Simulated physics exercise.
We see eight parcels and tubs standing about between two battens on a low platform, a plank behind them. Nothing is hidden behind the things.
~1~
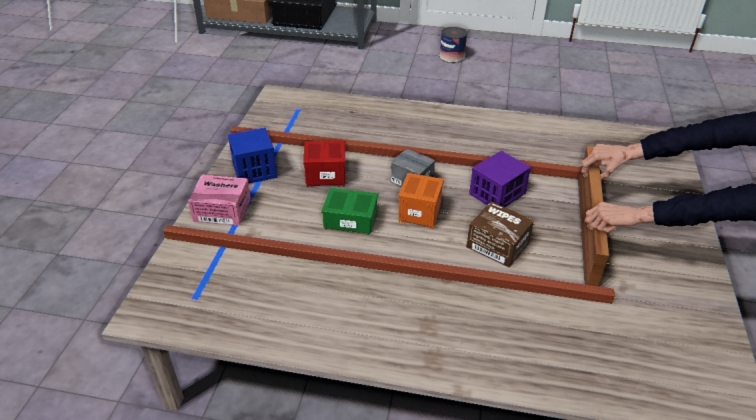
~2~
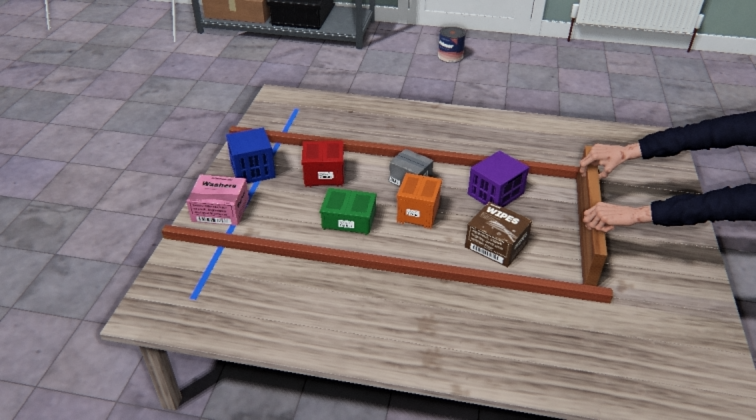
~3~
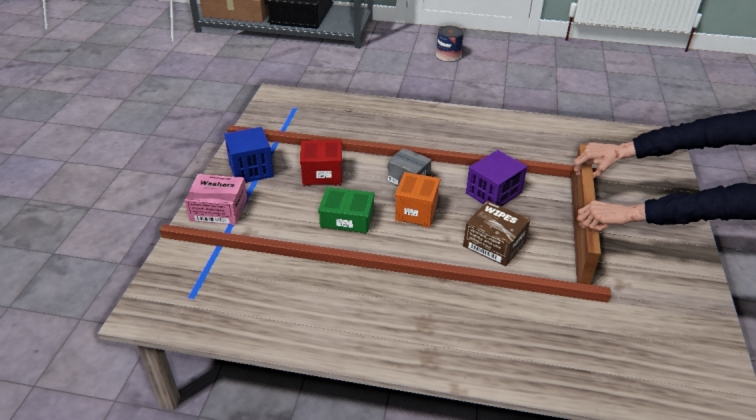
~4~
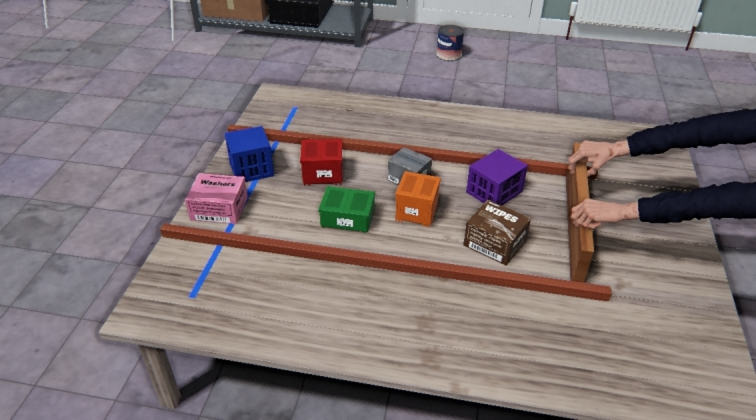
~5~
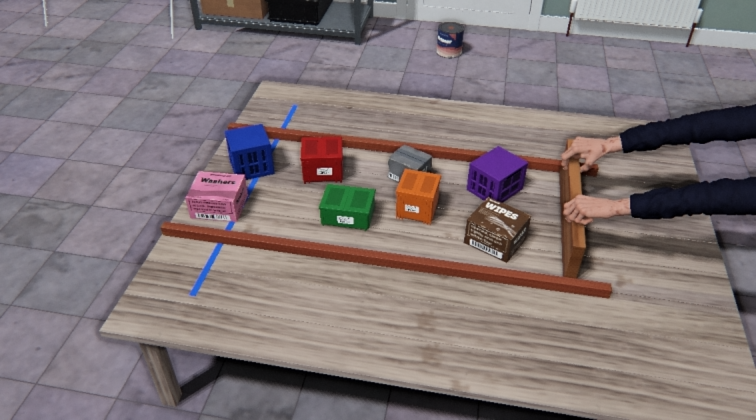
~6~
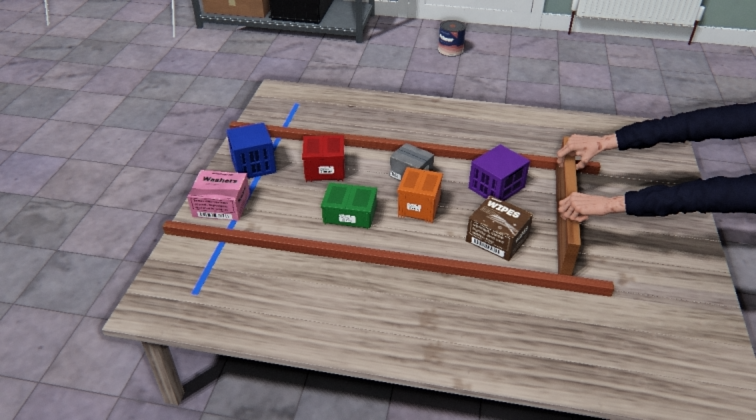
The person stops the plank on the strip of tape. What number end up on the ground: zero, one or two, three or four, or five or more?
In the end the number that fall off is three or four.
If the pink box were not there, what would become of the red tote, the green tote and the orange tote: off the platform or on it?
The red tote tumbles off, the green tote comes down, the orange tote holds on.
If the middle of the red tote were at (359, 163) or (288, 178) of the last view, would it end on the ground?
In turn it tumbles off; falls.
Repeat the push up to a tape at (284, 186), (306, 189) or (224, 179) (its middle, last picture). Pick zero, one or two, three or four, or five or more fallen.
For each place: Three to four; either one or two; more than four.
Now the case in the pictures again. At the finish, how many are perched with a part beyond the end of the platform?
2 of them.
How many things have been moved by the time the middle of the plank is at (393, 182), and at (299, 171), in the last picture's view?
First 6, then 8.
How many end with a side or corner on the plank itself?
The number is 2.
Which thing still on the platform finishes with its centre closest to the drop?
That is the grey parcel.
A little later, none off yet; pink box at rest near (220, 195); blue crate at rest near (252, 151); red tote at rest near (324, 158).
Next, none off yet; pink box at rest near (220, 195); blue crate at rest near (252, 151); red tote shifted about its own width near (301, 155).
Later still, one off so far; pink box shifted a little near (192, 195); blue crate dropping near (184, 171); red tote shifted well along near (229, 149).
When it is over, the number that fall off is three or four; down, green tote, red tote, blue crate and pink box.
